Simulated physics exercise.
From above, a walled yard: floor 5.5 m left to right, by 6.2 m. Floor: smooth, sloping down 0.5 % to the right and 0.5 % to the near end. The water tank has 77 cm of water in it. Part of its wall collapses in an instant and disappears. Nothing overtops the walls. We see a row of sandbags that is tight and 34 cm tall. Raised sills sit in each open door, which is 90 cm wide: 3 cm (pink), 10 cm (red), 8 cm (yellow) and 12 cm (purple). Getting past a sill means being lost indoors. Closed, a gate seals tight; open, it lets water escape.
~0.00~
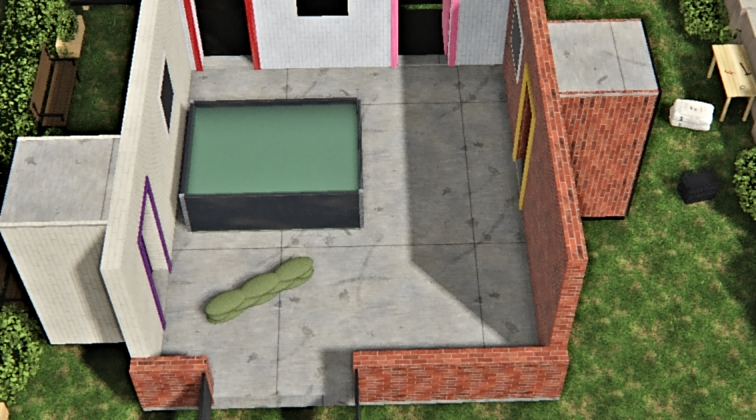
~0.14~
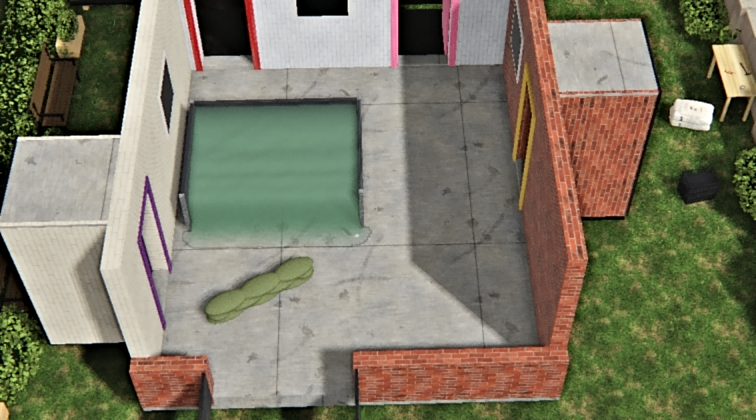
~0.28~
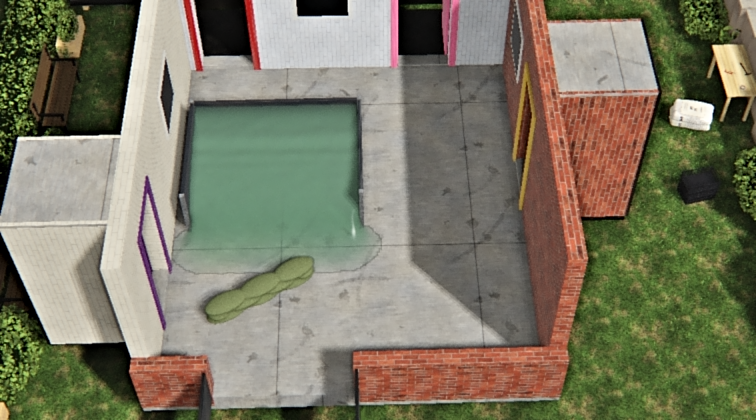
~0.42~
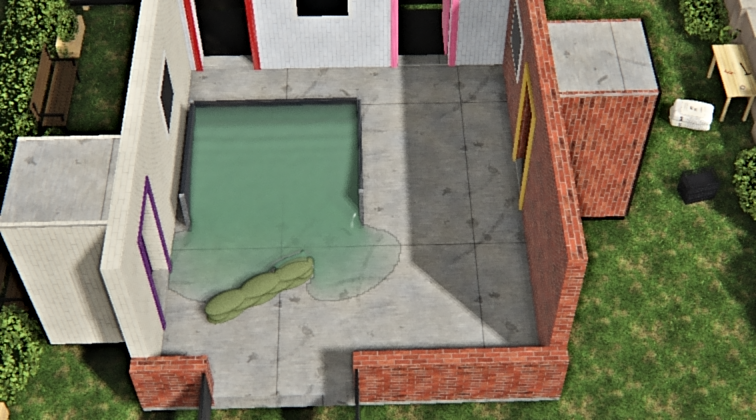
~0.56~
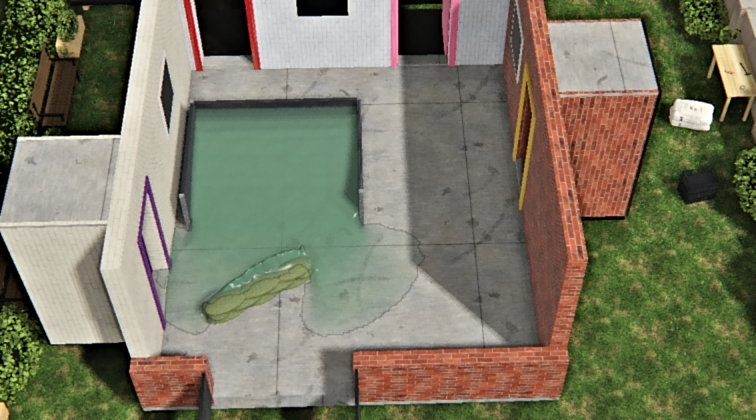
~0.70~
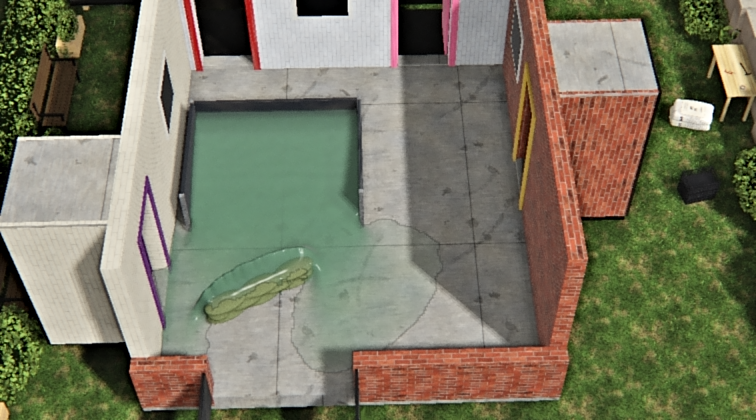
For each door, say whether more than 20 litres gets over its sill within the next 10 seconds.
The pink door overshoots the limit, the red door undershoots the limit, the yellow door undershoots the limit, the purple door overshoots the limit.
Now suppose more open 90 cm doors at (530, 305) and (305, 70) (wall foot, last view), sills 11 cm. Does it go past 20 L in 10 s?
Taking them in order, the first is too much and the second fine.
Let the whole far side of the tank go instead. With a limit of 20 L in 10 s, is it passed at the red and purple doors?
At the red door the limit is surpassed; at the purple door it is not exceeded.
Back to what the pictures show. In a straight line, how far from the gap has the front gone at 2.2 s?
Distance: Approx. 4.6 m.
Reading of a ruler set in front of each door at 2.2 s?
Centimetres: Pink 0 / red 0 / yellow 0 / purple 39.
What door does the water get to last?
The answer is the pink door.
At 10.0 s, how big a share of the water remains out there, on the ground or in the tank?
64 %.
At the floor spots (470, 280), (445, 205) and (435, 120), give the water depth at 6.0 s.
Around 13 cm, 7 cm and 4 cm.
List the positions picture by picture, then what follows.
In the first frame, still water, 77 cm deep, in the water tank at (274, 149).
In the second frame, the front is at (366, 230), 1.4 m from the gap at (274, 215); 0.7 m2 of floor is under water; 77 cm left at the back of the water tank.
In the third frame, the front is at (374, 248), 1.6 m from the gap at (275, 217); 2.1 m2 of floor is under water; 77 cm left at the back of the water tank.
In the fourth frame, the front is at (390, 261), 1.9 m from the gap at (275, 219); 3.7 m2 of floor is under water; 72 cm left at the back of the water tank.
In the fifth frame, the front is at (411, 276), 2.3 m from the gap at (275, 219); 5.4 m2 of floor is under water; 65 cm left at the back of the water tank.
In the sixth frame, water pours out at (275, 219) and has run 2.7 m, to a hidden place; typically 10 cm deep outside, 65 cm at the water tank's back.
After 1.4 s water covers 40 % of the floor and is deepest (58 cm) near (159, 383); pink door not reached, red door not reached, yellow door not reached, purple door 42 cm at the sill, 67 L in.
After 2.2 s water covers 45 % of the floor and is deepest (52 cm) near (537, 374); pink door not reached, red door not reached, yellow door not reached, purple door 39 cm at the sill, 280 L in.
After 3.5 s water covers 60 % of the floor and is deepest (28 cm) near (159, 383); pink door not reached, red door not reached, yellow door 5 cm at the sill, 0 L in, purple door 22 cm at the sill, 434 L in.
After 6.0 s water covers 90 % of the floor and is deepest (19 cm) near (437, 377); pink door 10 cm at the sill, 17 L in, red door 5 cm at the sill, 4 L in, yellow door 10 cm at the sill, 0 L in, purple door 9 cm at the sill, 459 L in.
After 10.0 s water covers 95 % of the floor and is deepest (16 cm) near (186, 128); pink door 10 cm at the sill, 149 L in, red door 10 cm at the sill, 4 L in, yellow door 7 cm at the sill, 3 L in, purple door 9 cm at the sill, 460 L in.
